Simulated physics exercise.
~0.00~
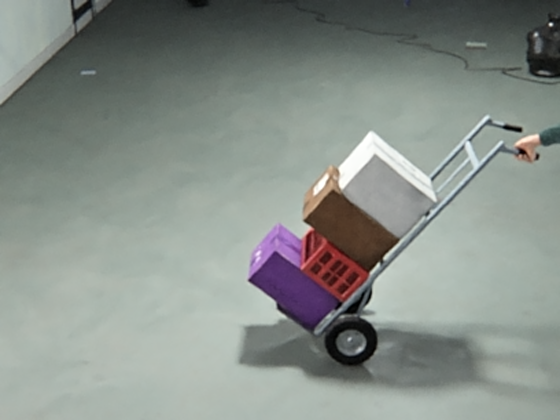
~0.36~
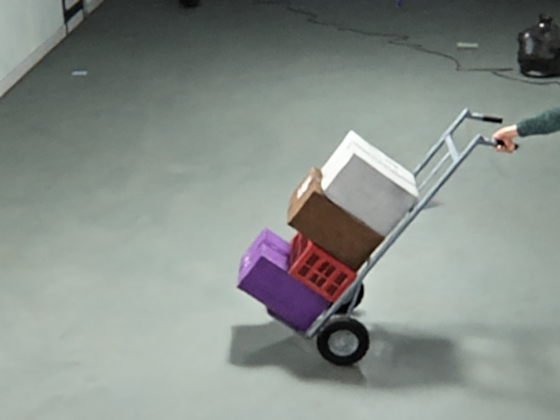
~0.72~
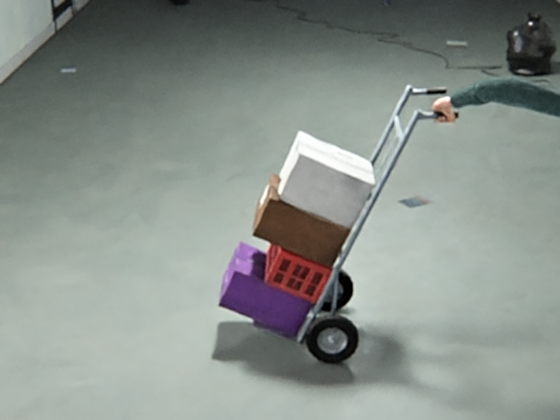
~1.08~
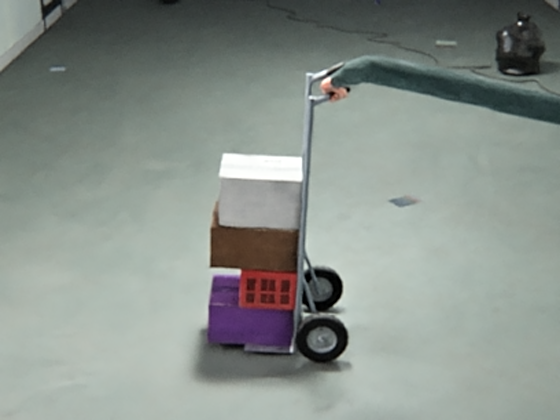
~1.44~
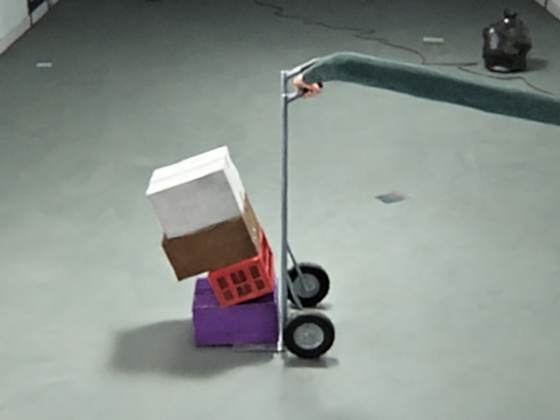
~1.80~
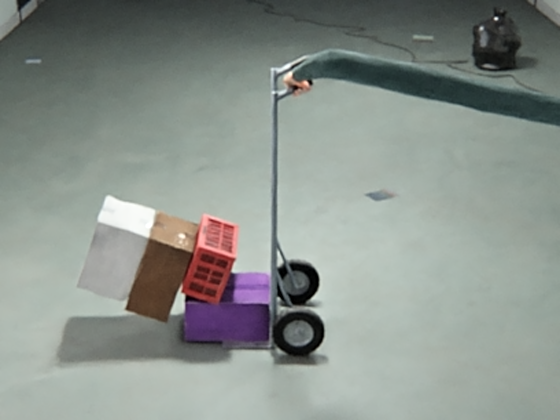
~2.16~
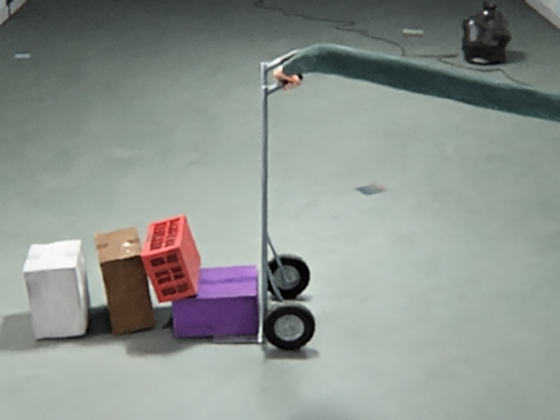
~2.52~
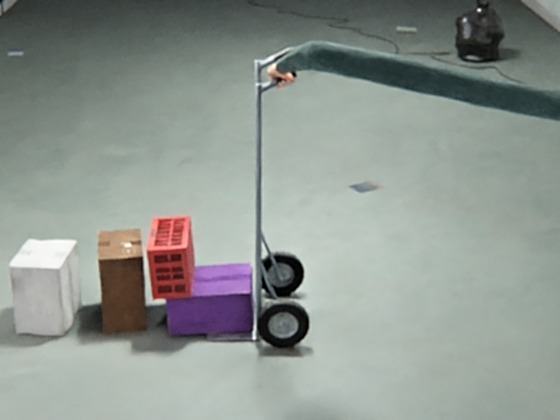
The footage shows a hand swinging a tilted hand truck upright with a purple box, red crate, brown parcel and white parcel stacked on it; the upper three topple left, leaving both parcels on the floor and the crate tipped on its side against the purple box.
